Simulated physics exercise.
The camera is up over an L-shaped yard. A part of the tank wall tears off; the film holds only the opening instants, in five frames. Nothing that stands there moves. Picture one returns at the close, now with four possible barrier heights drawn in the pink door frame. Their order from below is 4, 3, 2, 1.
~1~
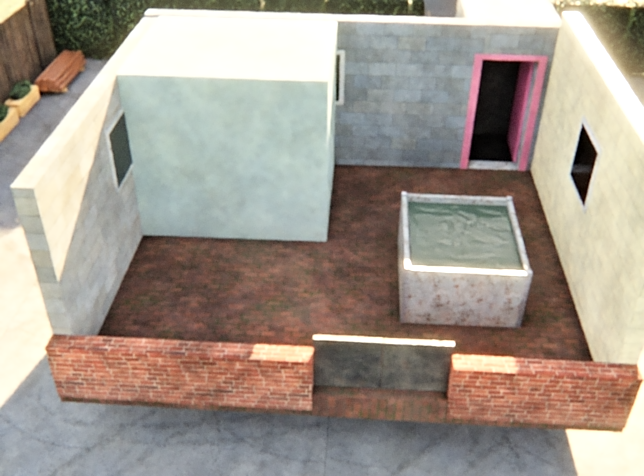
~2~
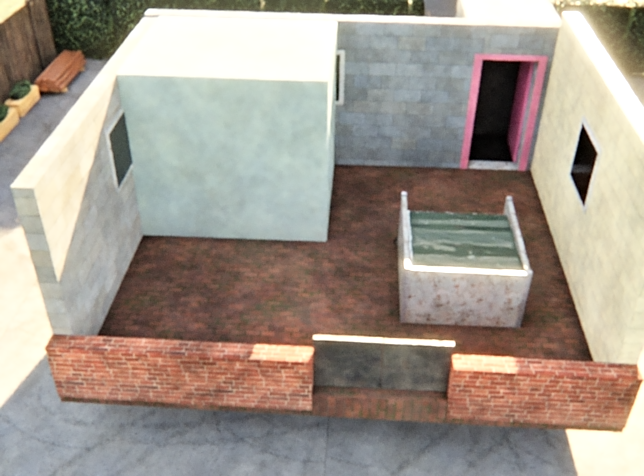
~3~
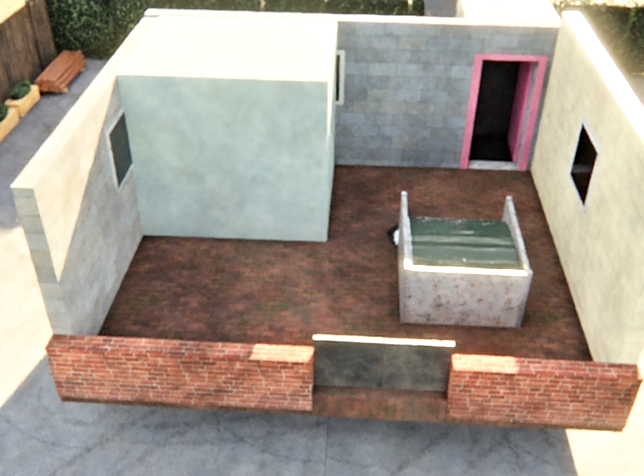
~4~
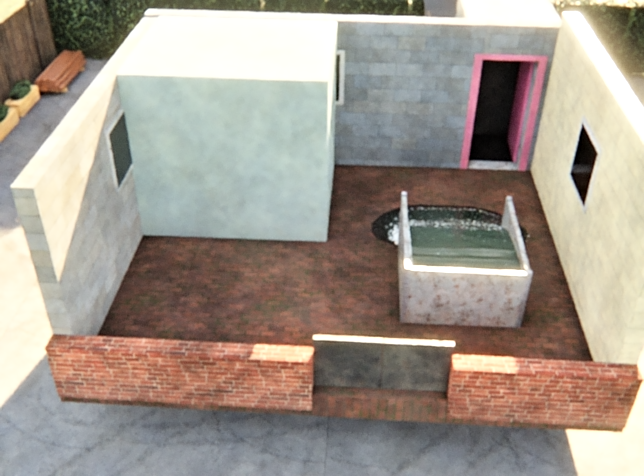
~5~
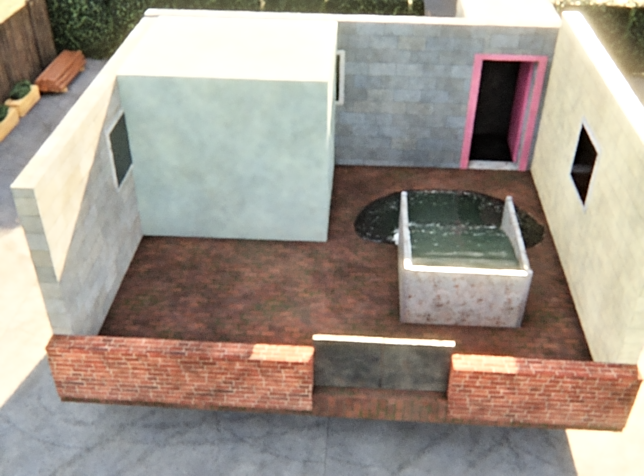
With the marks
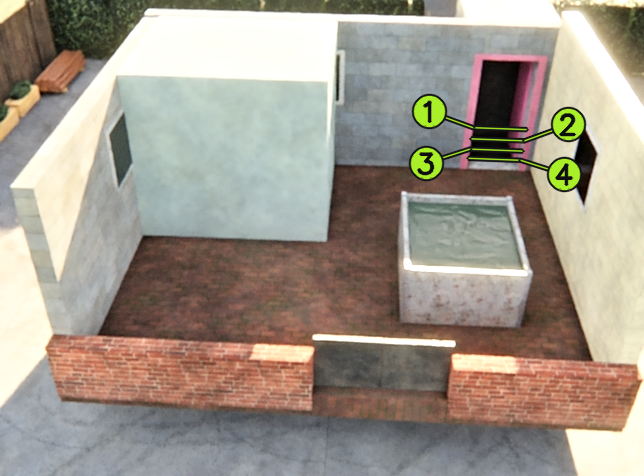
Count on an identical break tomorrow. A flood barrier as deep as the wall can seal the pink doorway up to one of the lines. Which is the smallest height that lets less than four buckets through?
I would pick line 3.
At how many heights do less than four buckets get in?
Three of them.
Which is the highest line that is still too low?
4 it is.
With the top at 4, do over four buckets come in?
Yes, that goes wrong.
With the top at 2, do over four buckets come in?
No.
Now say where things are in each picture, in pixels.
Water in the tank at rest, its middle at (461, 236); foot of the pink doorway at (492, 169); shut gate at (383, 348).
Water covers 2 % of the ground, its front hidden from here.
Water covers 4 % of the ground, its front hidden from here.
Water covers 9 % of the ground and shows as far out as (386, 229).
Water covers 15 % of the ground and shows as far out as (410, 192).
On the marked copy, 1 at (499, 128); 2 at (497, 139); 3 at (496, 150); 4 at (494, 159); from the bottom up 4, 3, 2, 1.
Choosing 1, nothing gets over.
Choosing 2, nothing gets over.
Choosing 3, a splash gets over, under a bucket.
Choosing 4, about 10 bucketfuls get in.
